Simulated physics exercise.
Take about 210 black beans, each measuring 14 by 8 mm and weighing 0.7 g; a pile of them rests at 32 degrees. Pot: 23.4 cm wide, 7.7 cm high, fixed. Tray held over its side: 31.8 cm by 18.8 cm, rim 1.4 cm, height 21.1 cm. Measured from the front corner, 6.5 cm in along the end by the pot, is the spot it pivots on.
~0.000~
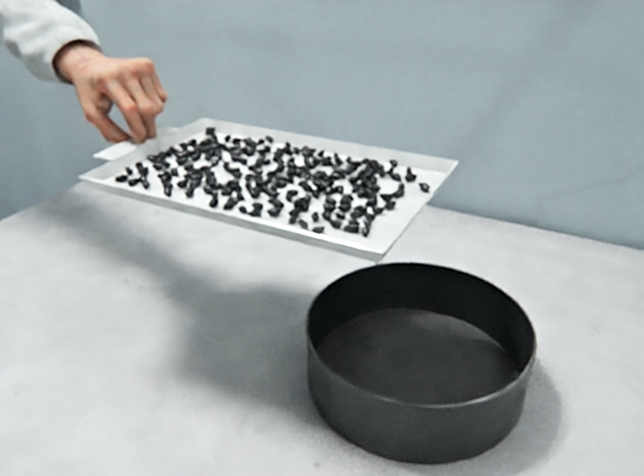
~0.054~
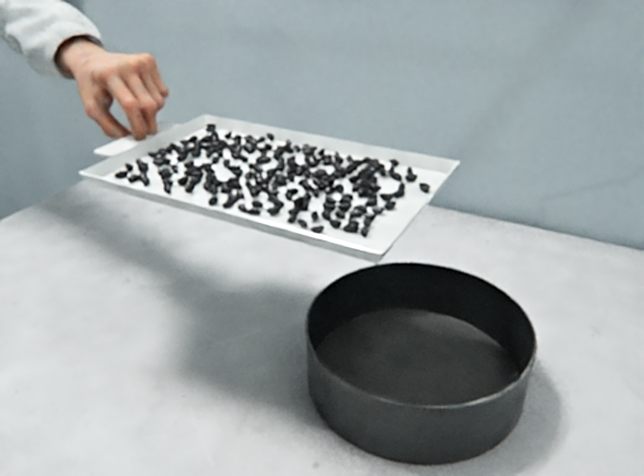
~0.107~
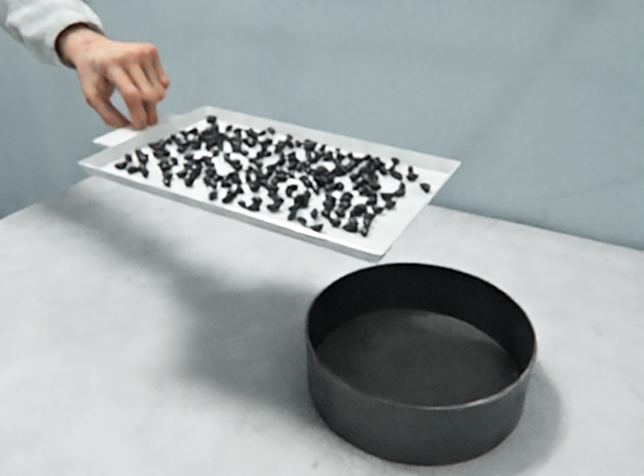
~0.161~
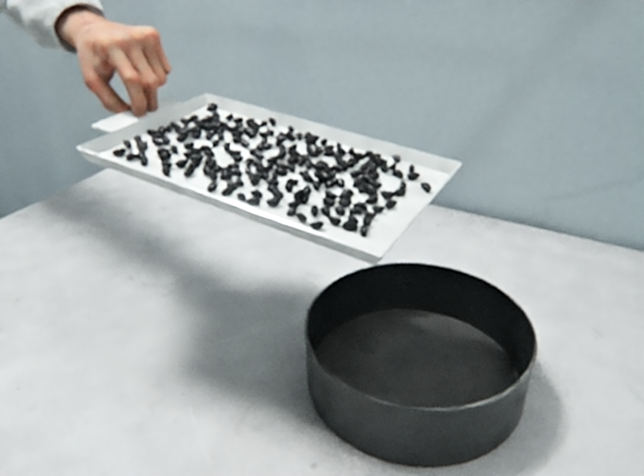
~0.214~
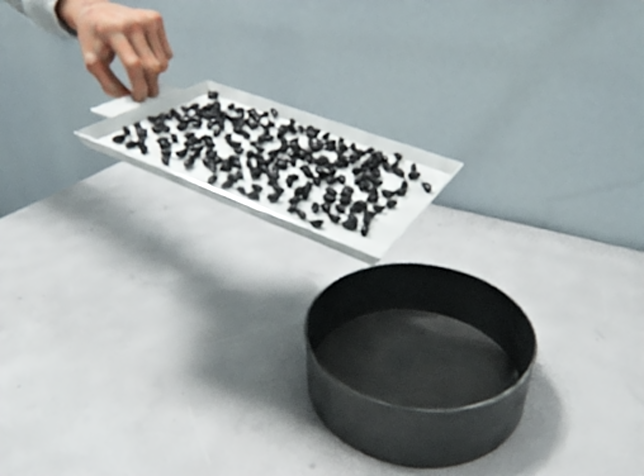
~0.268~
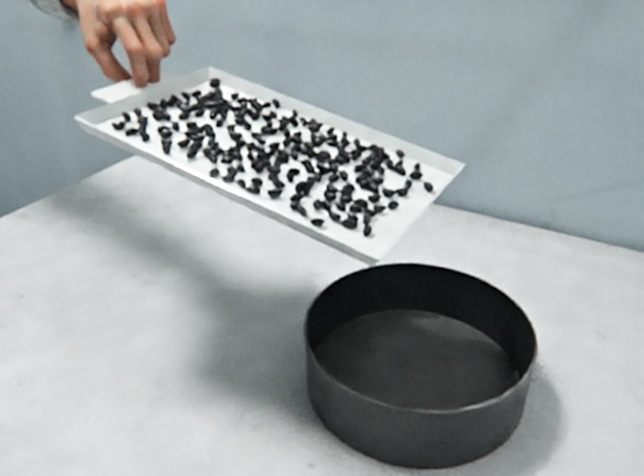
The video shows a hand holding a white tray scattered with black beans above a round dark pot on a pale table, then raising the left end so the tray slopes gradually down to the right, the beans staying on it.
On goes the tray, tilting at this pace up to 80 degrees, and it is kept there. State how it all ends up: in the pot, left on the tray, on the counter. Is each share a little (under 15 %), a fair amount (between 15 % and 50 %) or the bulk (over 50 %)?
Pot: The bulk; tray: A little; counter: A little.
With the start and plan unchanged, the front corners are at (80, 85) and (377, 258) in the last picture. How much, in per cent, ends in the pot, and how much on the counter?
Split: Pot = 60, counter = 40.
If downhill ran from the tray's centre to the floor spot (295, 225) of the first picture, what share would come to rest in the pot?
I'd say close to 35 %.
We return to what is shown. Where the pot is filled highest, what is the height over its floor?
2.0 cm.
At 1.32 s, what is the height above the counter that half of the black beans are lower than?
About 10 centimetres.
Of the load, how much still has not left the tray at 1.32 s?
About 45%.
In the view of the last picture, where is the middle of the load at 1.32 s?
The middle of the load should be near (426, 326) then.
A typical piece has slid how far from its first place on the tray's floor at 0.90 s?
It has moved some 13 cm from its start.
After 0.90 s, tilt 43 degrees; the tray holds 100 %, the pot 0 %.
After 1.32 s, tilt 65 degrees; the tray holds 45 %, the pot 45 %.
Then, at 1.83 s, tilt 80 degrees; the tray holds 5 %, the pot 75 %.
In the end, at 2.9 s, pot 90 %, tray 0 %, counter 10 %.
